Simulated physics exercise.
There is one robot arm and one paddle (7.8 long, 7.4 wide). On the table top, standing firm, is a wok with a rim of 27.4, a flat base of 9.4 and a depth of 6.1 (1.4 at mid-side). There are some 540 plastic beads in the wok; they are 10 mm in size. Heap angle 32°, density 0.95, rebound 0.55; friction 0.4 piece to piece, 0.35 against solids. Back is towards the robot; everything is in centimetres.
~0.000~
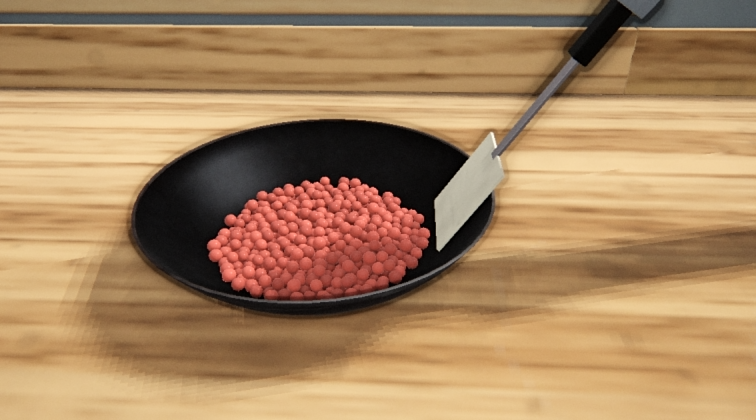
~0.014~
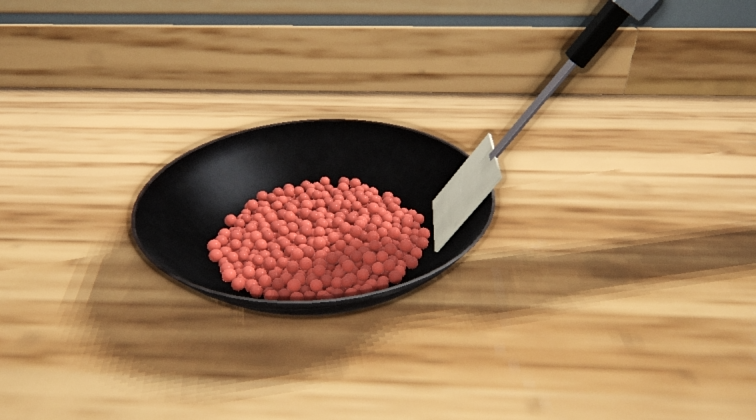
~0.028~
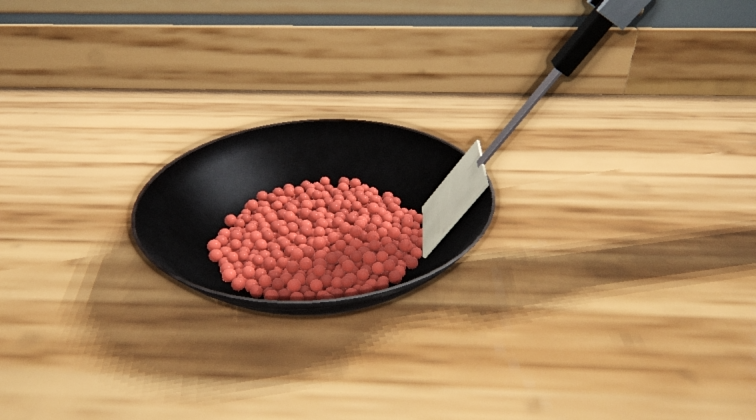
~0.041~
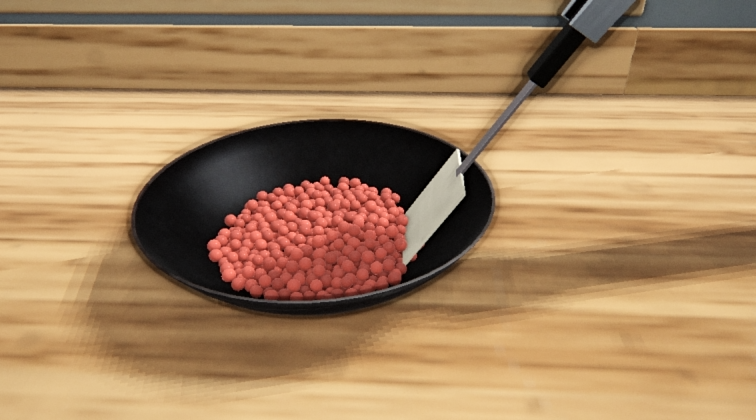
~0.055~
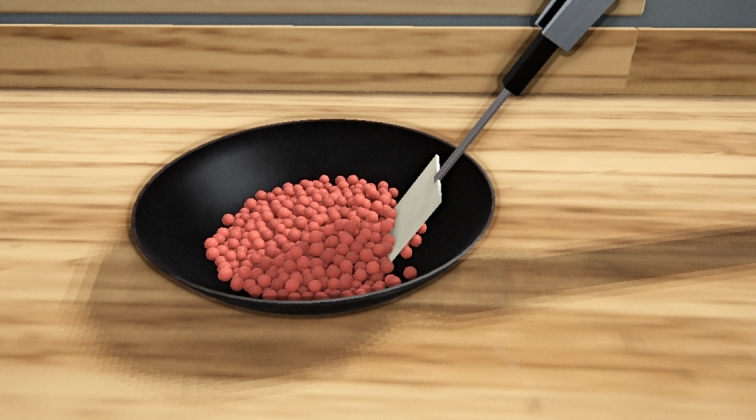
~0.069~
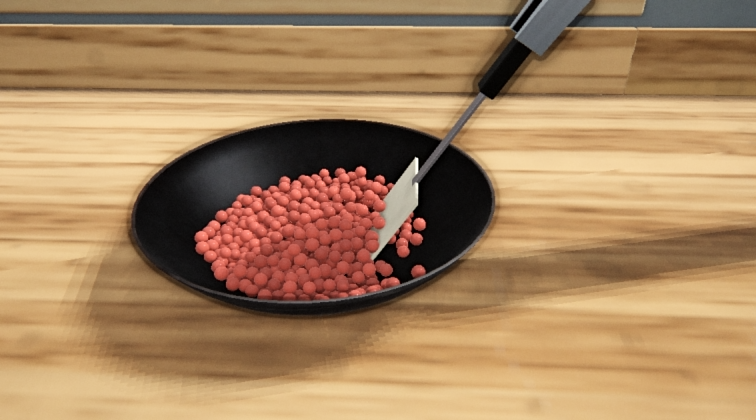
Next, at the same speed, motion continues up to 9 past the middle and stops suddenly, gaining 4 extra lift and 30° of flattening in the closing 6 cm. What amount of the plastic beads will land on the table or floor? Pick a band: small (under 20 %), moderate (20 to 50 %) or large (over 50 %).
The share is moderate, 20 to 50 %.
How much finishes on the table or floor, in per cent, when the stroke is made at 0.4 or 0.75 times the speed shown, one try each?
First try around 5 %, second try around 20 %.
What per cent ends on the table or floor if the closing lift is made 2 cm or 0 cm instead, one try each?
35 and 25 %.
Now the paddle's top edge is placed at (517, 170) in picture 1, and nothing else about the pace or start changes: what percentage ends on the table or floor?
Roughly 25%.
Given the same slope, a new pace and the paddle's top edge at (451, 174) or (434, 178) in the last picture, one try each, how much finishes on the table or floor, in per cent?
15 % and 25 %.
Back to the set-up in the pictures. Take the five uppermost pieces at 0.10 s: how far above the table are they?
Height: Some 7 cm.
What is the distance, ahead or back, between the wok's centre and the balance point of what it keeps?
3.0 cm ahead.
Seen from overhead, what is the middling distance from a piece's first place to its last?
Level distance of roughly 5 cm.
By 0.10 s, sloping 57°, highest piece 10 above the table; 540 in the wok.
By 0.14 s, sloping 49°, highest piece 12 above the table; 538 in the wok, 2 on the blade or in flight.
By 0.35 s, sloping 27°, highest piece 20 above the table; 400 in the wok, 45 on the table or floor, 95 on the blade or in flight.
By 1.40 s, sloping 27°, highest piece 5 above the table; 399 in the wok, 141 on the table or floor.
Final count, 399 in the wok, 141 on the table or floor. That is 26 % on the table or floor.
